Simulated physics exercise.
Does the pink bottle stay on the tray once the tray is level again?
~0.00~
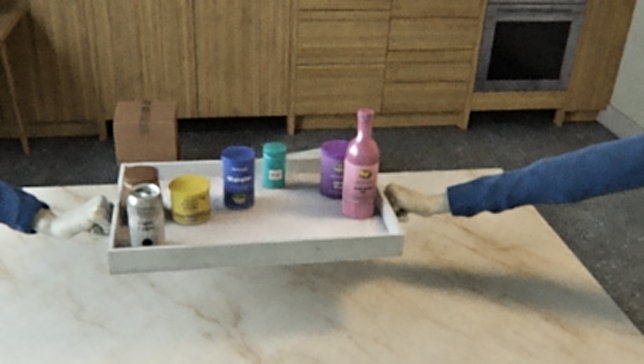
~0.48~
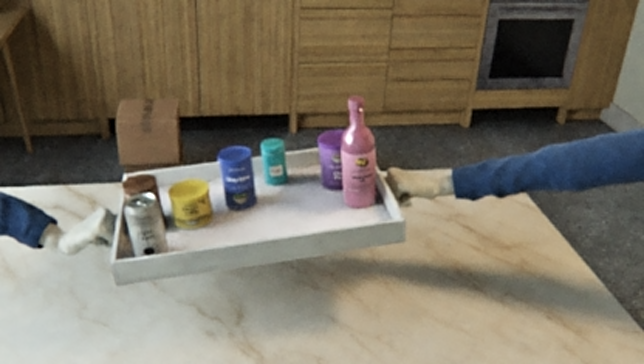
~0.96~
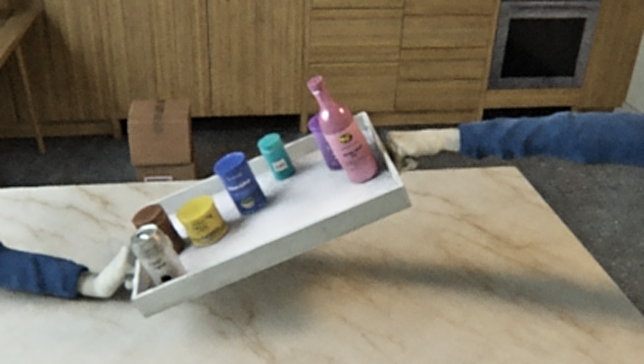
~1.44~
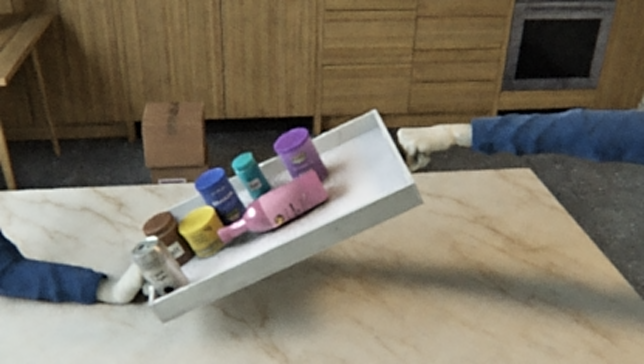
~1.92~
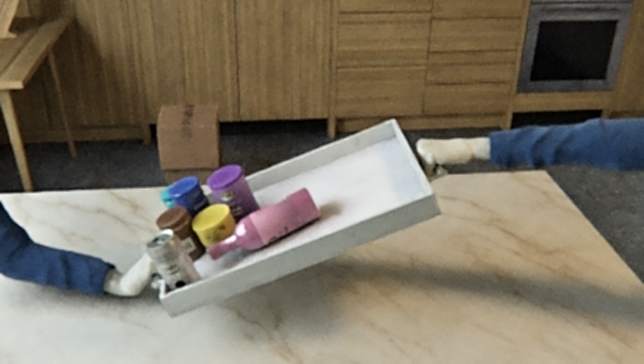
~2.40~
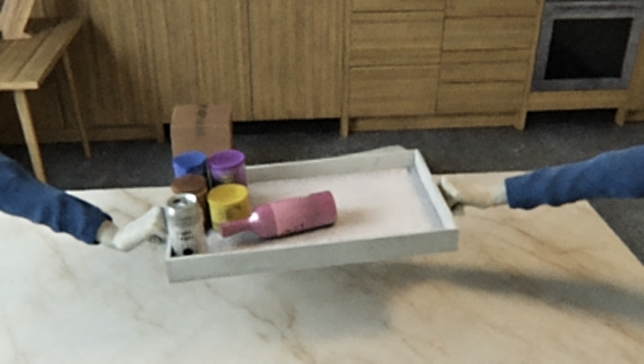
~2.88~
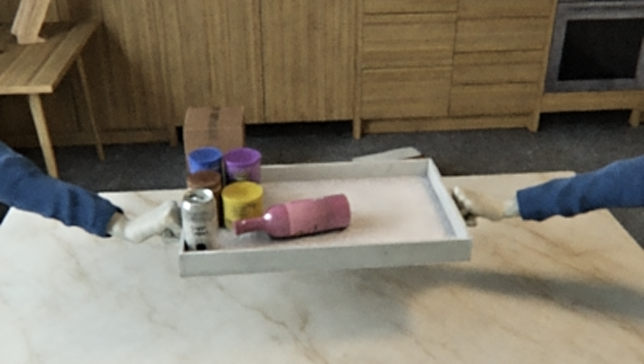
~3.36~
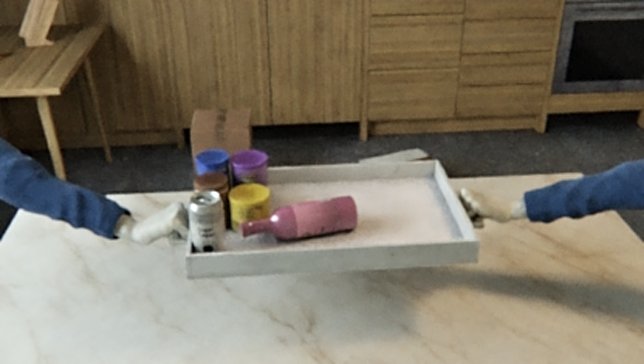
Yes, the pink bottle stays on the tray. It ends up lying on its side near the yellow tin.
